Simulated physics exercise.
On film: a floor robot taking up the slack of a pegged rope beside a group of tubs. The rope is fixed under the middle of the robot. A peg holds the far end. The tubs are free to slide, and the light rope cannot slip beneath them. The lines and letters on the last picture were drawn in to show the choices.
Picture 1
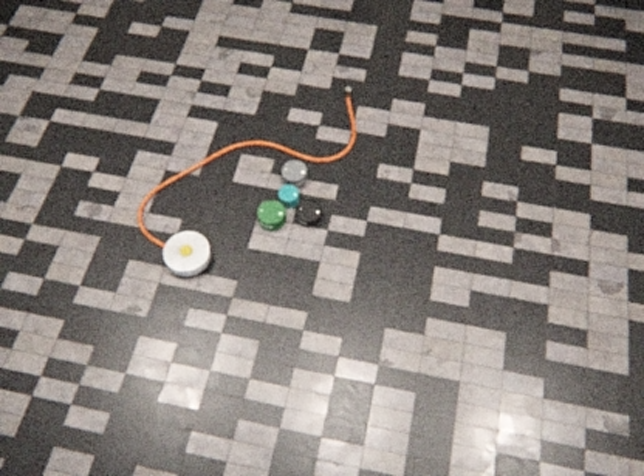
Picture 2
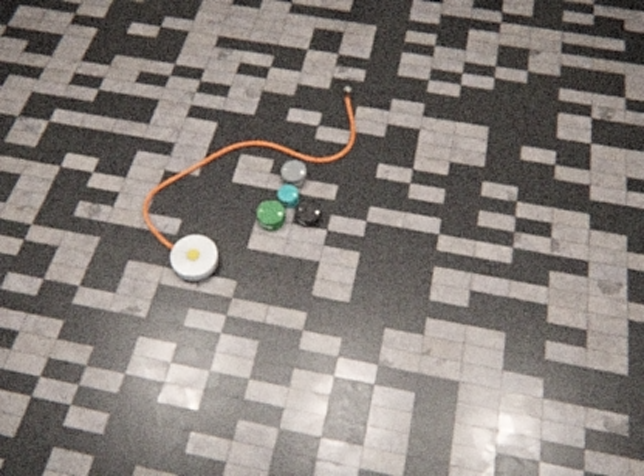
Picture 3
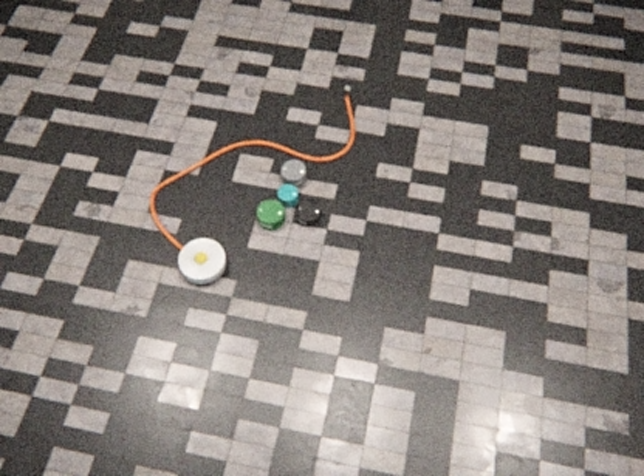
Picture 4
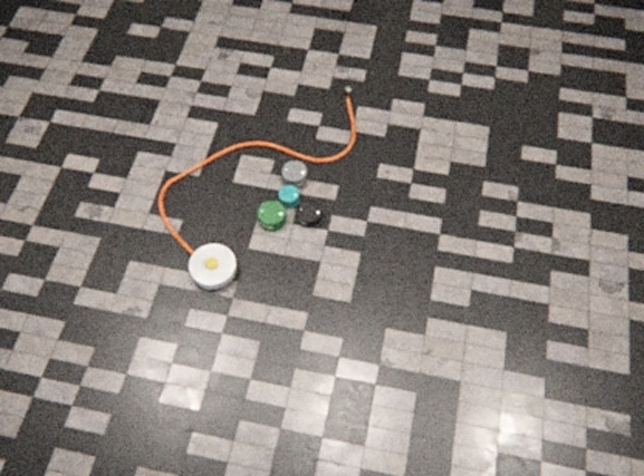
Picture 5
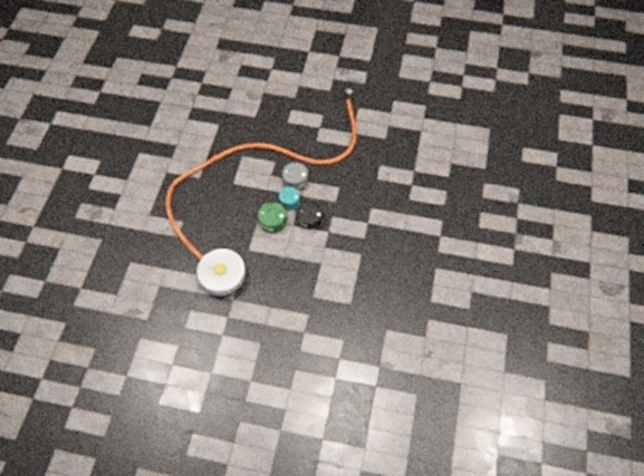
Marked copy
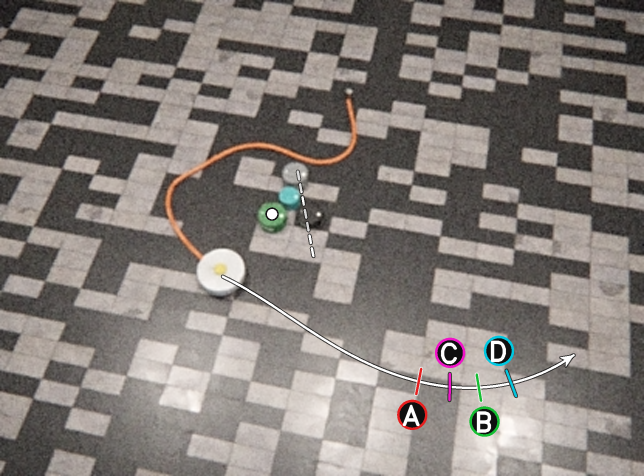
A round white robot with a yellow centre, attached to a curving orange rope, glides slowly down and to the right across a black and grey tiled floor. The rope's left bend shifts rightward along with it, while its far end and the four small tubs beside it stay almost still.
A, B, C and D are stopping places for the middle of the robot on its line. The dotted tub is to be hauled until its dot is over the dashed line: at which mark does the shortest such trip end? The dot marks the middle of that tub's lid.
At B, and not before.
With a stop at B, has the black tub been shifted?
By then, yes.
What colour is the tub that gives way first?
Green.
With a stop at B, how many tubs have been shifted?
Four.
On the marked copy, A at (419, 382); B at (479, 388); C at (450, 387); D at (511, 383); the dashed line at (305, 212); the route from (223, 277) via (389, 372) to (574, 355); the white dot at (272, 214).
Following B. Soon after the start, robot (301, 321); green tub (273, 218).
Later, robot (392, 370); green tub (273, 218).
In the end, robot (481, 385); turquoise tub (304, 197); black tub (337, 214); grey tub (311, 178); green tub (311, 216); the dot on the green tub is over the dashed line.
As for the rest, A leaves the dotted tub short, at (273, 218); C leaves the dotted tub short, at (295, 217); D does it too, but is farther than needed.
